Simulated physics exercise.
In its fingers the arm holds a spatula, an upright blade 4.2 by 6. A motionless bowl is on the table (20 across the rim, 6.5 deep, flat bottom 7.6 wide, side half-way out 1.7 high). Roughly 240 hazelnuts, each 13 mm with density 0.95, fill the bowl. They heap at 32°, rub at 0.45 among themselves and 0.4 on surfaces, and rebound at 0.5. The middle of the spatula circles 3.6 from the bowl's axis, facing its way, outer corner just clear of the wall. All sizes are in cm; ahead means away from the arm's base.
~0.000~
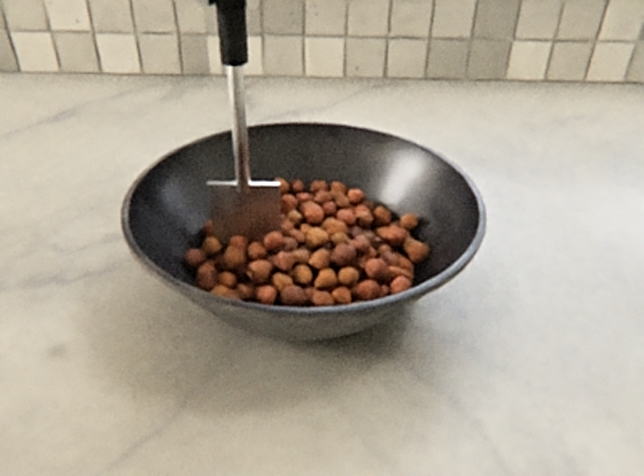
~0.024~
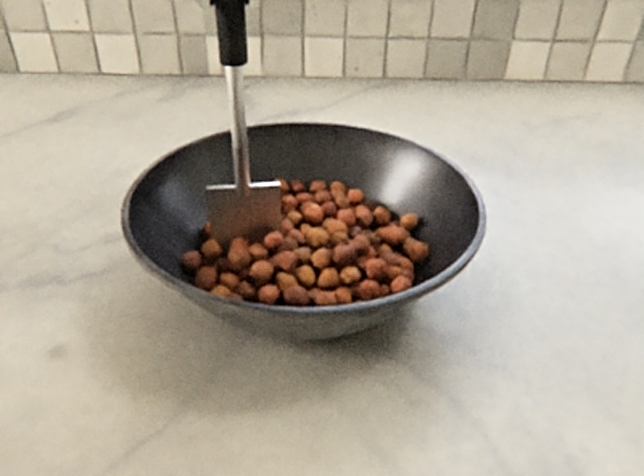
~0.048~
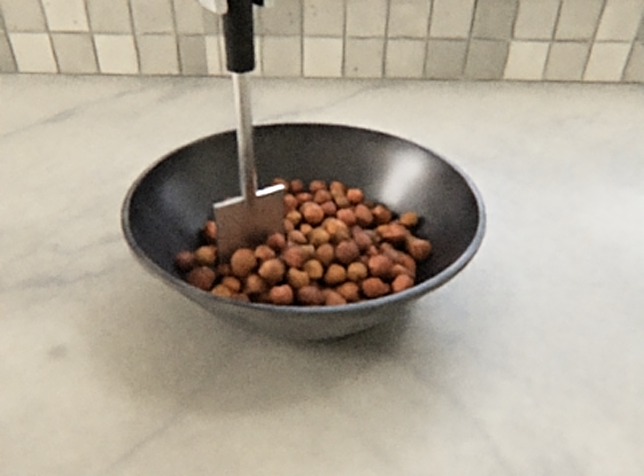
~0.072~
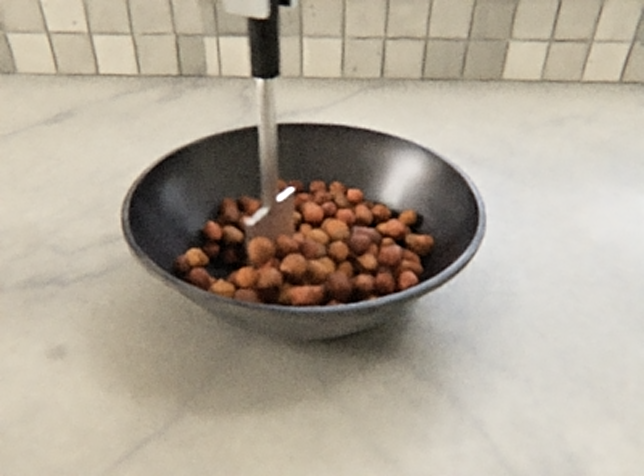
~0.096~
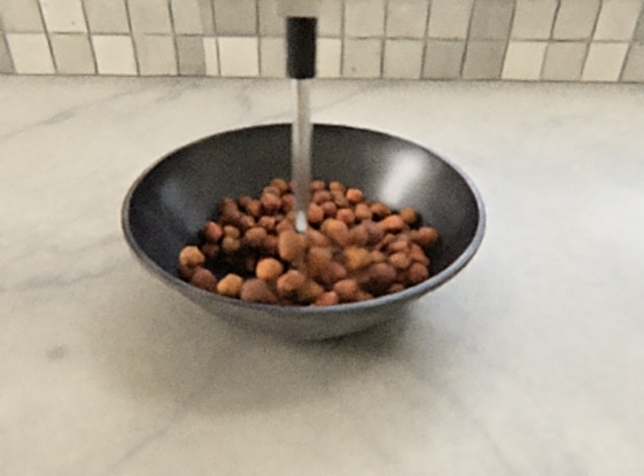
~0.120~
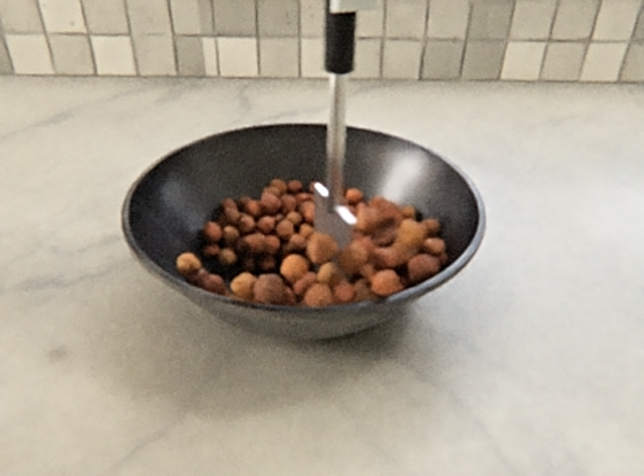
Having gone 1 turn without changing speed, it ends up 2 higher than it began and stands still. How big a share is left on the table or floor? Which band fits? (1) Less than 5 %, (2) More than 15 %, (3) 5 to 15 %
More than 15 %.
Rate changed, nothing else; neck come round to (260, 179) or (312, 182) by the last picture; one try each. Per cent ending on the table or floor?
Near 0 per cent for the first, near 10 per cent for the second.
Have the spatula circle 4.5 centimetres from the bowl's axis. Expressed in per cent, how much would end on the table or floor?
In that case roughly 25 per cent.
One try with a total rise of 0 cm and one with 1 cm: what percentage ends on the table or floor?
Roughly 30 percent, then roughly 25 percent.
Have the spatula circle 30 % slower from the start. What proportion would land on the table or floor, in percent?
That would be some 5 percent.
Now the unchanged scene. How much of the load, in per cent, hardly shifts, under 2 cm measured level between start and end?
Around 10 in a hundred, roughly.
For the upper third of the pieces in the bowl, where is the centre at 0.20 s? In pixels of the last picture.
Somewhere around (402, 188) in the last view.
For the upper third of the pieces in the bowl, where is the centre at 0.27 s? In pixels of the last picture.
In the last picture it sits around (296, 160).
After 0.20 s, 204° round, highest piece 11 above the table; 214 in the bowl, 21 in flight or on the tool.
After 0.27 s, 293° round, highest piece 11 above the table; 197 in the bowl, 6 on the table or floor, 32 in flight or on the tool.
After 0.51 s, 0° round, highest piece 6 above the table; 180 in the bowl, 55 on the table or floor.
After 1.21 s, 0° round, highest piece 5 above the table; 180 in the bowl, 55 on the table or floor.
In the end, 180 in the bowl, 55 on the table or floor. That is 23 % on the table or floor.
